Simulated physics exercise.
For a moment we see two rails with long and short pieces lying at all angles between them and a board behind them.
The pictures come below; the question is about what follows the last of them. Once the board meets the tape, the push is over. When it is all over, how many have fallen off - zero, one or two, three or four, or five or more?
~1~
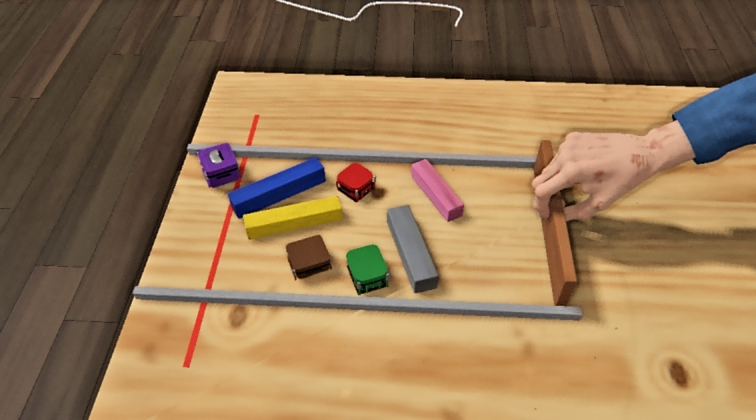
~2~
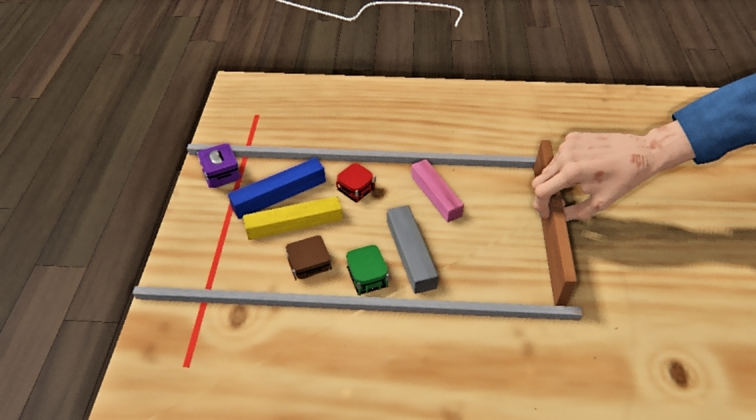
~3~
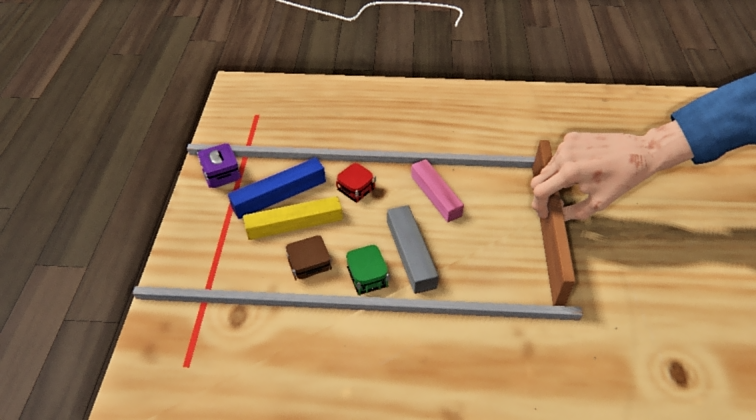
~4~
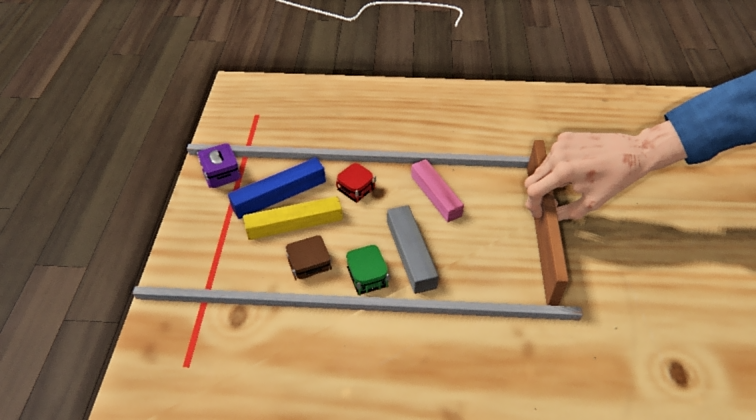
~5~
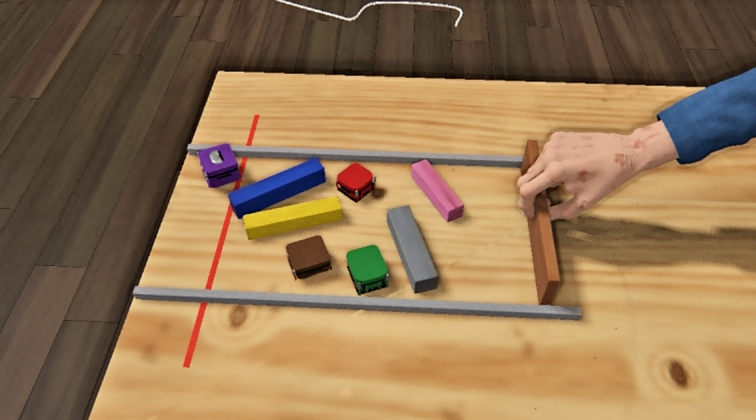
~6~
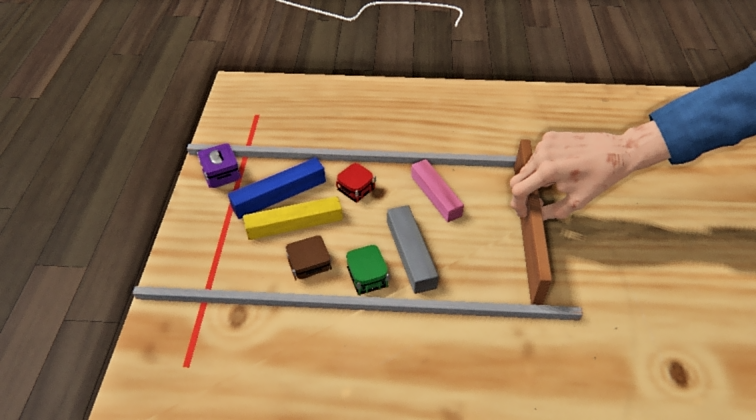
What drops is a group of three or four.
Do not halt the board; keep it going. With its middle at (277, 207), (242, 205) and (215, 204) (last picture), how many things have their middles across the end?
0; 1; 4.
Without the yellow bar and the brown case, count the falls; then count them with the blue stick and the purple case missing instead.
I'd say 1 the first time and 2 the second time.
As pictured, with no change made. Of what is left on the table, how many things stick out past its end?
Answer: 1.
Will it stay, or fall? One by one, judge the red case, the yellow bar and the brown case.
Result - red case stays put, yellow bar leaves the top, brown case leaves the top.
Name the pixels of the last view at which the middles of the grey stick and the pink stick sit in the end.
The grey stick at (197, 240), the pink stick at (228, 181).
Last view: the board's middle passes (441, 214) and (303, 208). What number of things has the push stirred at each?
By then 1, and later 7.
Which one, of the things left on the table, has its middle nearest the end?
Going by centres, it is the blue stick.
Soon after, none off yet; purple case at rest near (220, 167); blue stick at rest near (278, 188); yellow bar at rest near (294, 218).
In the end, the number that fall off is three or four; gone, brown case, yellow bar and purple case.
